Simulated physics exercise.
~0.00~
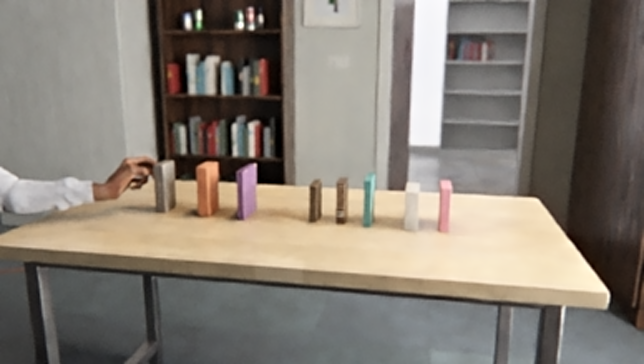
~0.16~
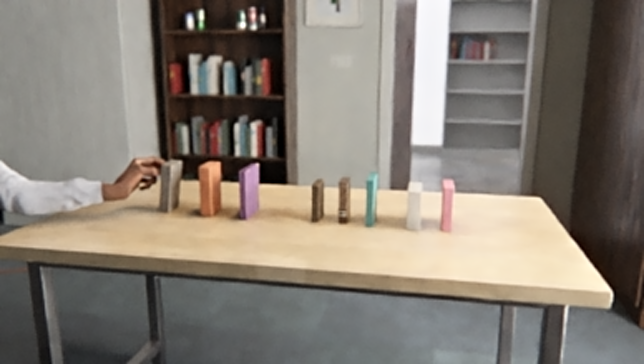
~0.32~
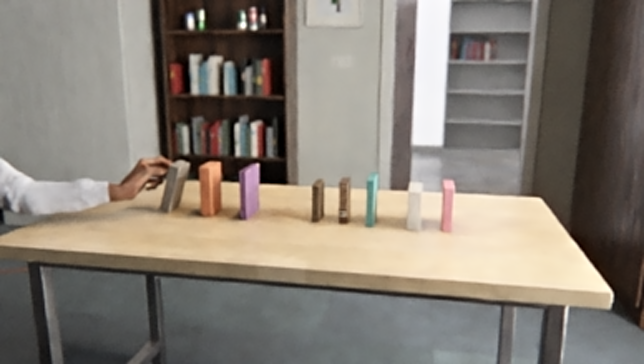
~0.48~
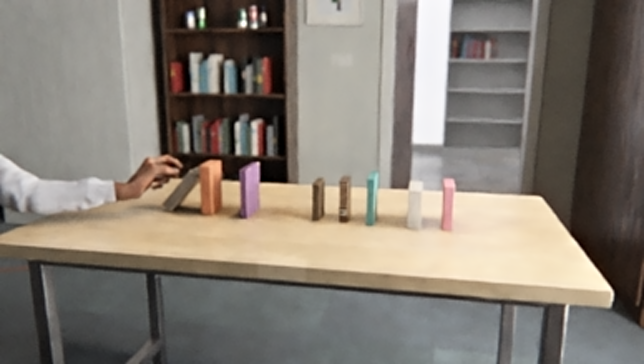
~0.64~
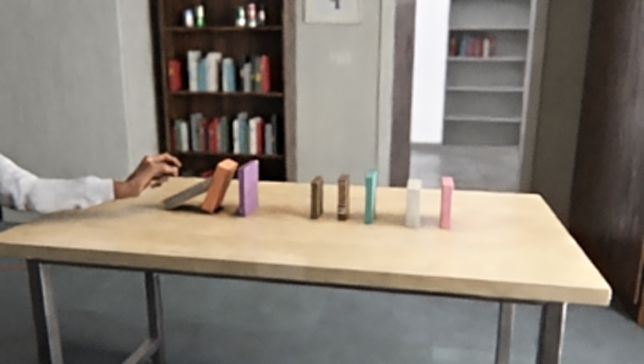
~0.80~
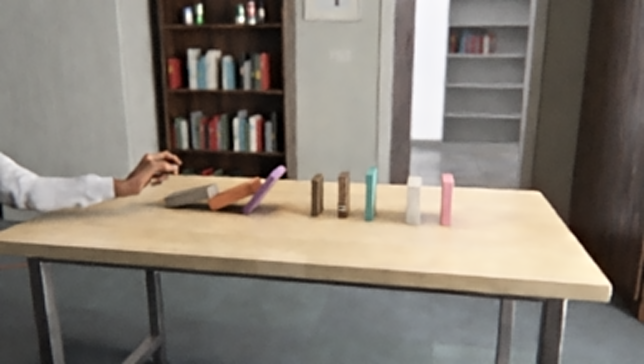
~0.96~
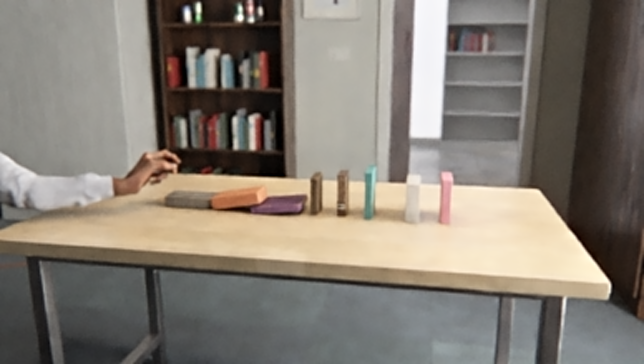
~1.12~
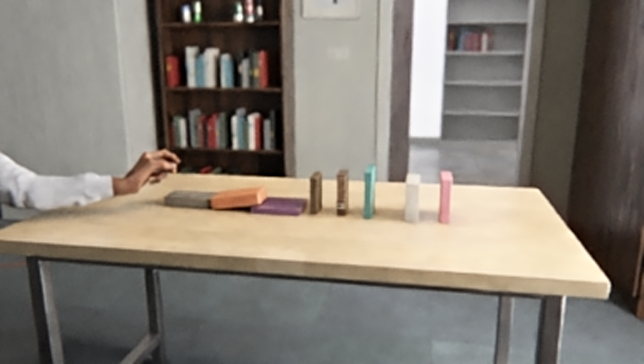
A hand tips the grey board, toppling the orange and purple ones; the rest stand.
